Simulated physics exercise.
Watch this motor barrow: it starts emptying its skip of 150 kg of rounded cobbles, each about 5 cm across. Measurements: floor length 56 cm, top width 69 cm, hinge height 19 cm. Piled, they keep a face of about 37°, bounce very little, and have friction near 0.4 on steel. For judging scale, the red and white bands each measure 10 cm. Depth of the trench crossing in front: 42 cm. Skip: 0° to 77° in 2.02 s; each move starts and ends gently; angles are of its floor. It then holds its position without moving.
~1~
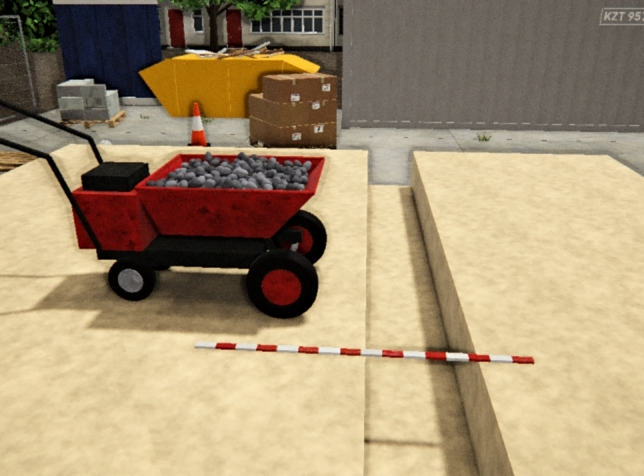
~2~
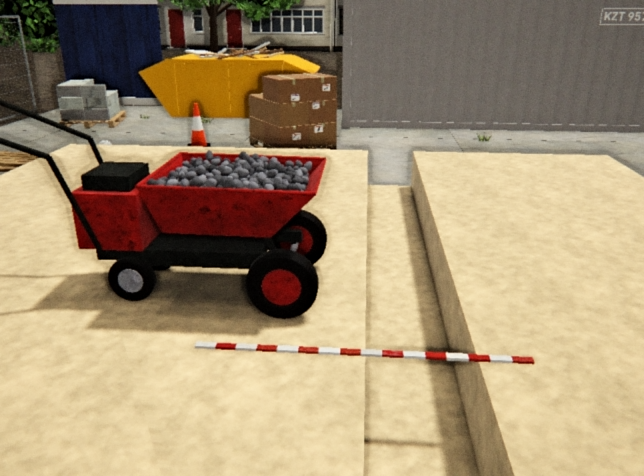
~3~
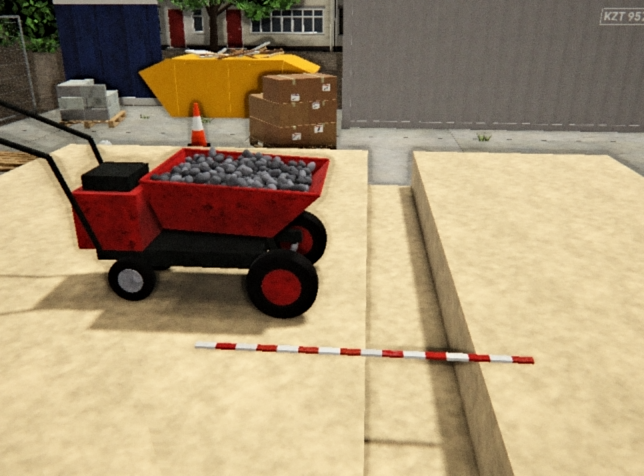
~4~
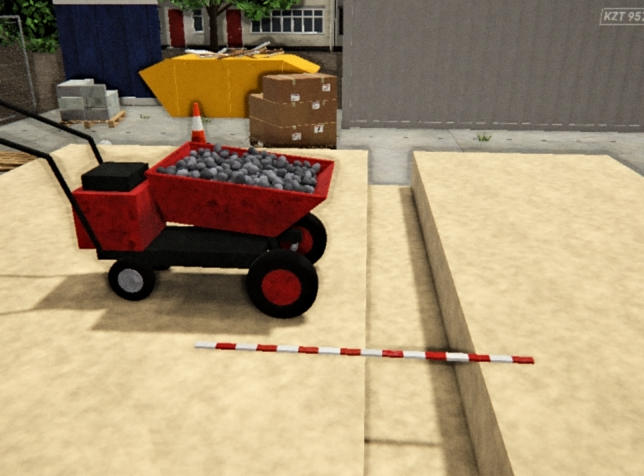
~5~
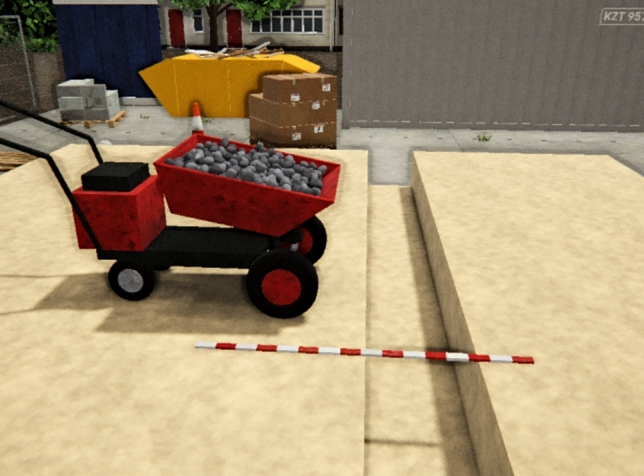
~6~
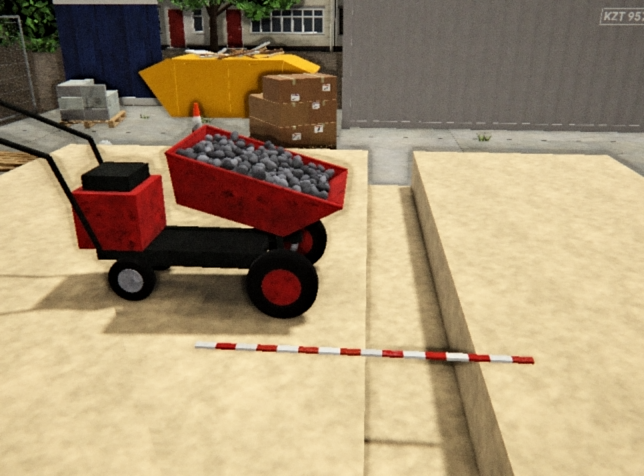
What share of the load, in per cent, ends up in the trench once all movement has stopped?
About 100 per cent.
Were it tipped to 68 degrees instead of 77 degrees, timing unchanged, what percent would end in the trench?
It comes out at about 100 percent.
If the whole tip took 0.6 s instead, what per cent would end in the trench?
Then some 85 per cent would.
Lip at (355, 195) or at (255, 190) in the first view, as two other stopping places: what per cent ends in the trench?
70 and 75 %.
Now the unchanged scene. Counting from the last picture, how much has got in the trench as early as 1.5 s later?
By that moment, roughly 85 per cent of the load.
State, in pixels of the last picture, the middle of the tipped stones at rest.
The resting stones are centred at roughly (421, 346).
Then, 0.9 s after the last picture the floor is at 65°, 91 % in the skip, 9 % in the trench; the foremost stones are at (419, 303).
Then, 1.5 s after the last picture the floor is at 77°, 14 % in the skip, 86 % in the trench; the foremost stones are at (444, 315).
Then, 1.9 s after the last picture the floor is at 77°, 1 % in the skip, 99 % in the trench; the foremost stones are at (445, 330).
Then, 3.8 s after the last picture the floor is at 77°, 0 % in the skip, 100 % in the trench; the foremost stones are at (445, 325).
